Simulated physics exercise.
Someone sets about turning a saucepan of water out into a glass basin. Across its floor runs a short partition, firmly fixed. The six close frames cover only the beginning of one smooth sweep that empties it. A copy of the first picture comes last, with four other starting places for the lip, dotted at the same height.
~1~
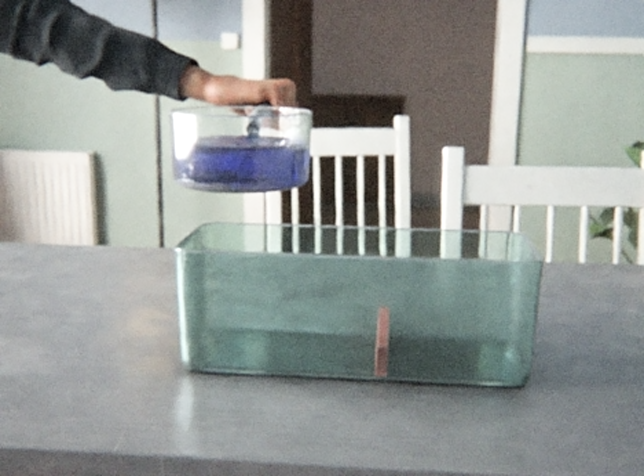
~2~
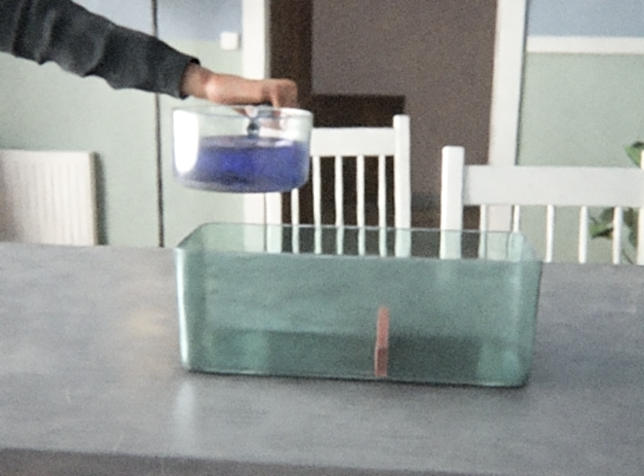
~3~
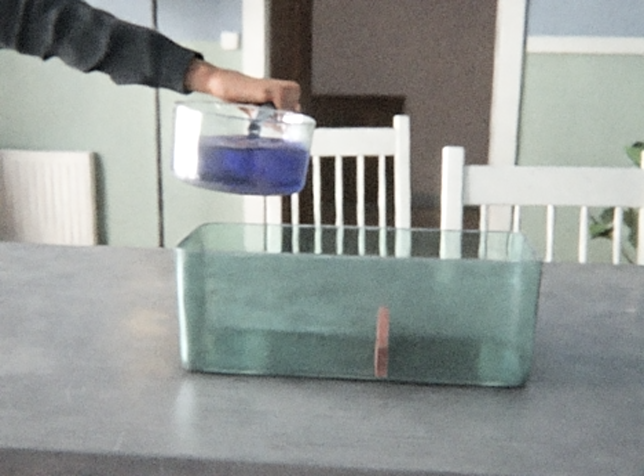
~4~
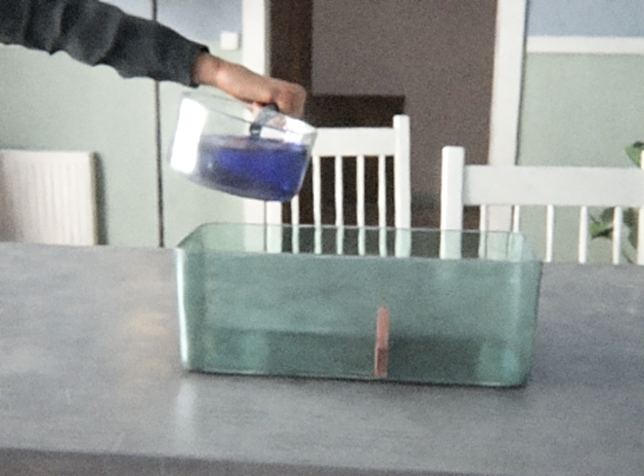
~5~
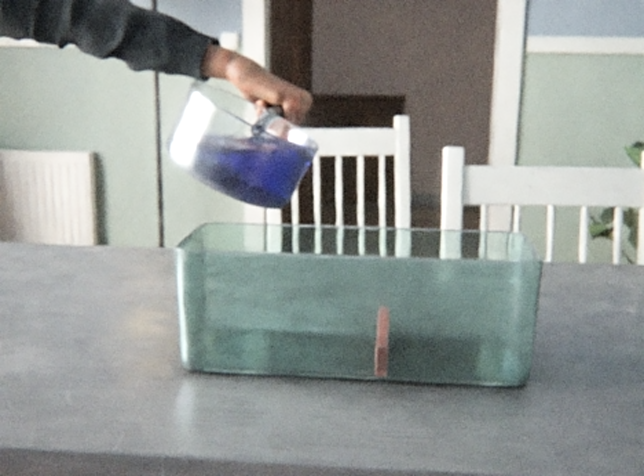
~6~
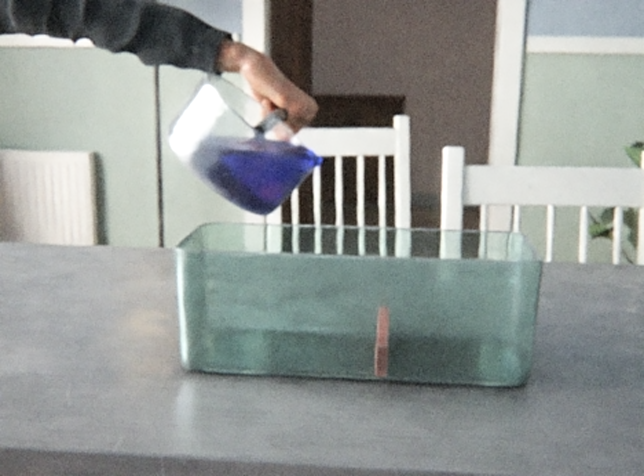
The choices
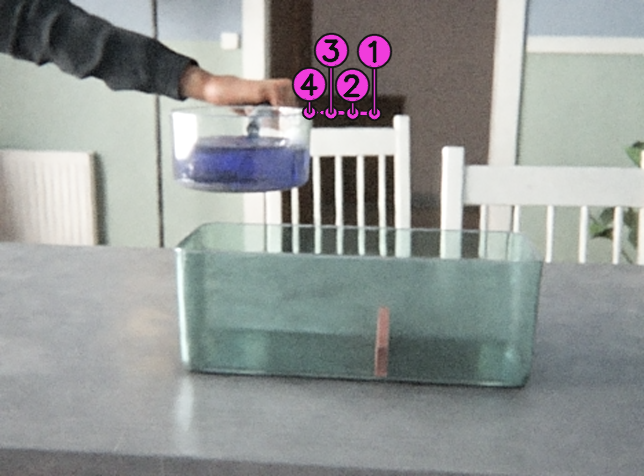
Above a clear glass basin on a table, a hand steadily tilts a pan of blue water rightward.
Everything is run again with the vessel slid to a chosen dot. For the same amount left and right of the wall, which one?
The answer is place 2.
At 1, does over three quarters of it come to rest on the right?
No, it does not.
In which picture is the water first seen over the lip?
In picture 6.
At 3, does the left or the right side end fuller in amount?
The left one.
In magenta, 1 at (374, 113); 2 at (352, 113); 3 at (331, 112); 4 at (309, 112).
With 1, about 37 % ends left of the wall and 62 % right of it.
With 2, about 51 % ends left of the wall and 48 % right of it.
With 3, about 75 % ends left of the wall and 24 % right of it.
With 4, about 88 % ends left of the wall and 11 % right of it.
